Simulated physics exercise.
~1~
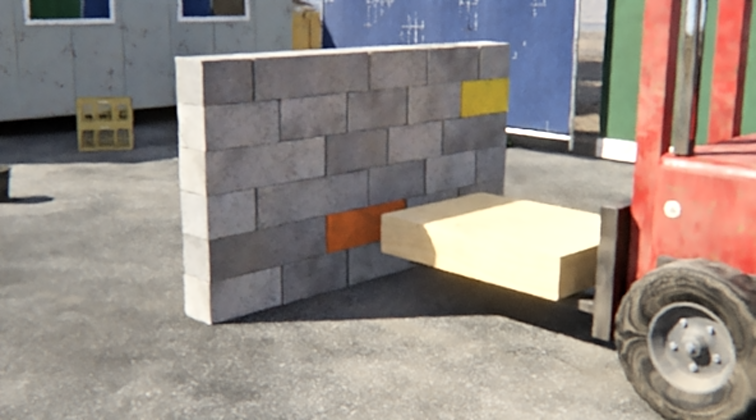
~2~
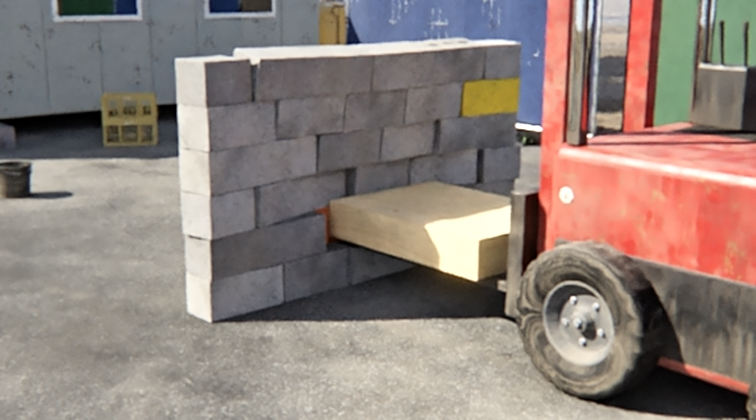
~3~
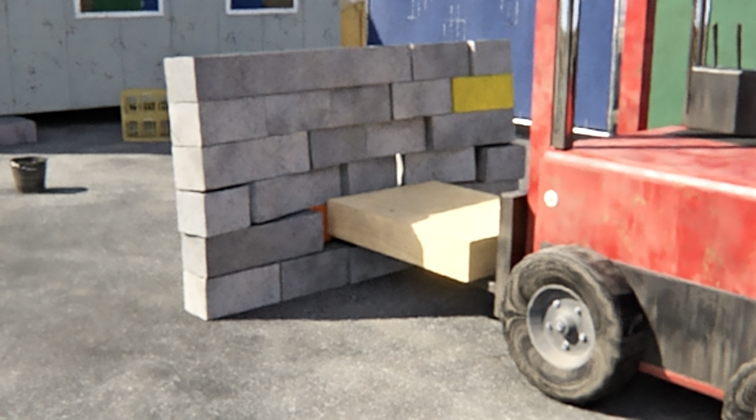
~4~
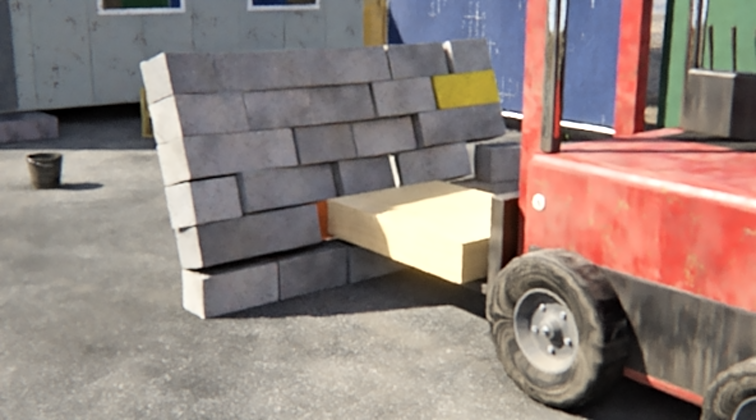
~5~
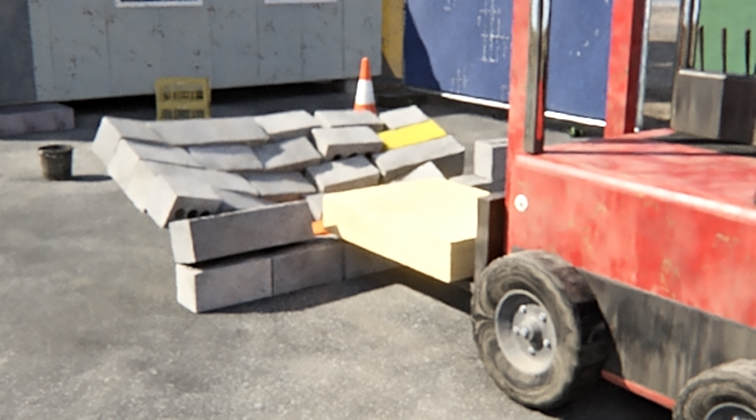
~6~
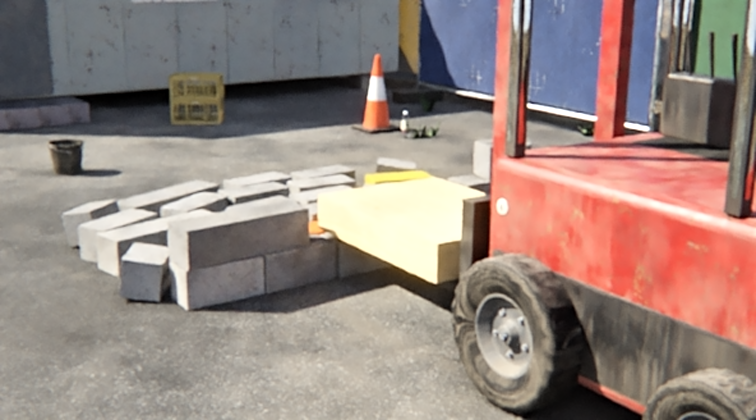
Red forklift driving a pale crate into a grey block wall, which tilts and topples backwards, leaving low courses standing beside fallen blocks.
